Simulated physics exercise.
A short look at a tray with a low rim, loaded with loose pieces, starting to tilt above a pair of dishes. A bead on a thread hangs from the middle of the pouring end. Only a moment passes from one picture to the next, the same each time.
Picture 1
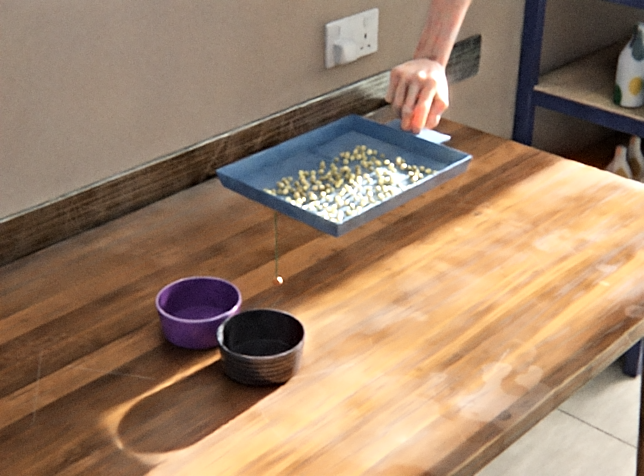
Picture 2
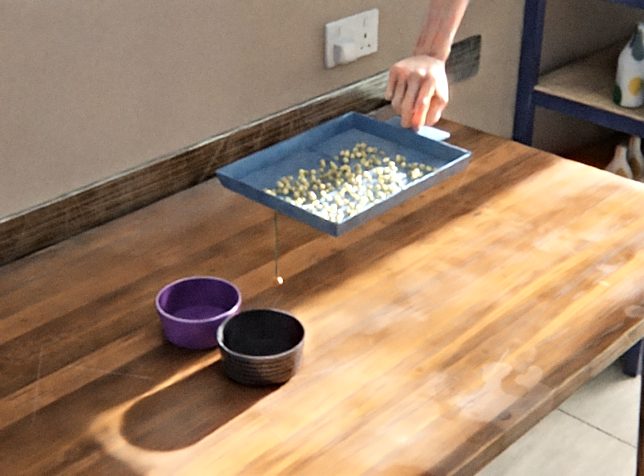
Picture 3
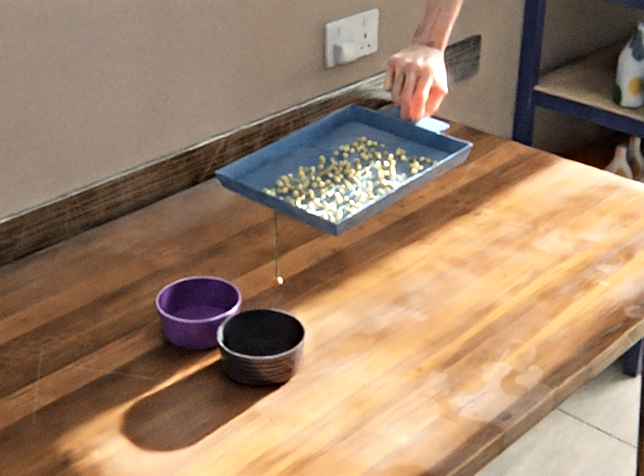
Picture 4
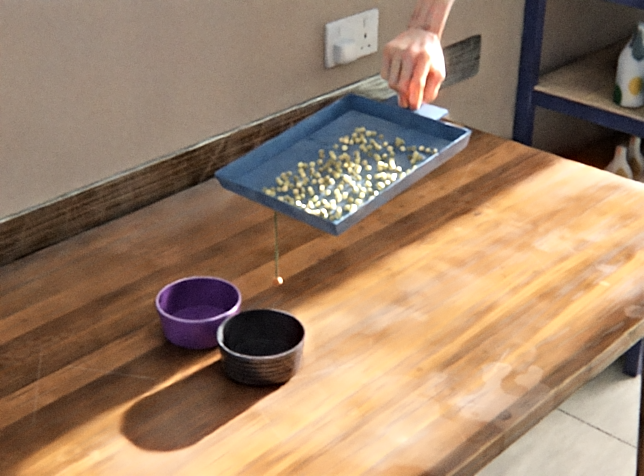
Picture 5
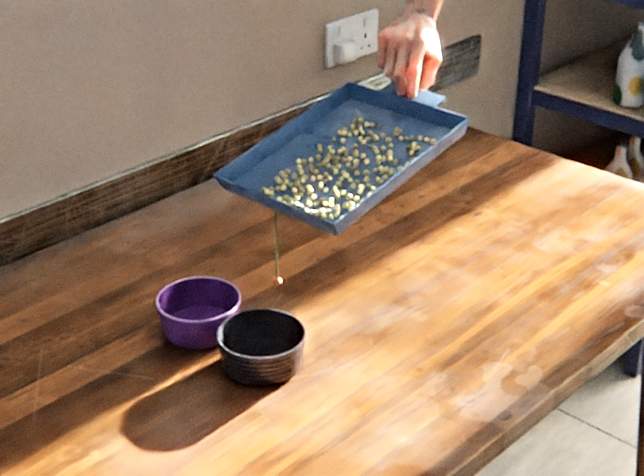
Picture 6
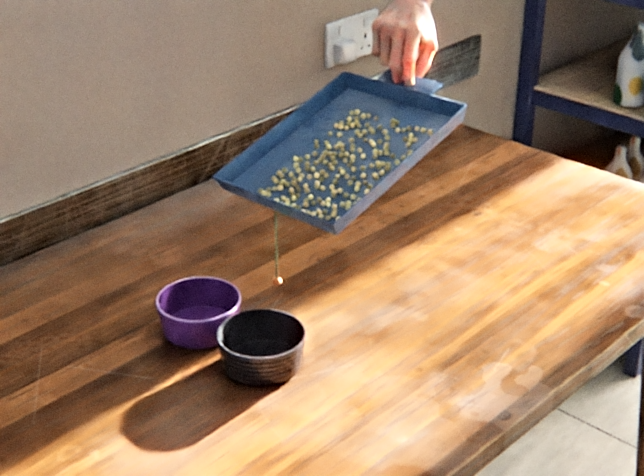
The video shows a hand holding a blue tray of small pale beans above a purple dish and a dark dish on a wooden table, then gradually raising the handle end so the tray slopes more toward the dishes.
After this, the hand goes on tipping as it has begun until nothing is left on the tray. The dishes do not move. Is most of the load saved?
They take over half between them.
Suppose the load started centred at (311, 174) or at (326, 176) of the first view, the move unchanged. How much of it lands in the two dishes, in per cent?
About 70 and 80 per cent.
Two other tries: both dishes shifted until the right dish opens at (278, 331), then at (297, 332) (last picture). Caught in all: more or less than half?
In turn: Over half; over half.
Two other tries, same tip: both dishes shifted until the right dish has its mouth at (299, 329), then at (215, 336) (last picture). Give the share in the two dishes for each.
In turn 80 and 10 in a hundred.
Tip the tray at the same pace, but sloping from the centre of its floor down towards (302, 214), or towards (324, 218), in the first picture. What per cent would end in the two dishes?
The first gives 40 %, the second 0 %.
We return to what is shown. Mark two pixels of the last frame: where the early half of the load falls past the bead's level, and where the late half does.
The first part at (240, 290); the rest at (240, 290).
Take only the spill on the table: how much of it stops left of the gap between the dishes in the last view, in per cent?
Some 40 per cent.
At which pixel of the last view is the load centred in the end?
Close to (212, 331).
Soon, tray tipped steeply; nearly all on the tray; a stray few in the air.
A while on, tray tipped right over; about two thirds on the tray; a stray few in the right dish; a stray few in the left dish; a stray few outside both; about a third in the air.
Towards the end, tray tipped past a quarter turn; about a third in the right dish; about half in the left dish; about a quarter outside both.
Finally, tray tipped past a quarter turn; about a third in the right dish; about half in the left dish; about a quarter outside both.
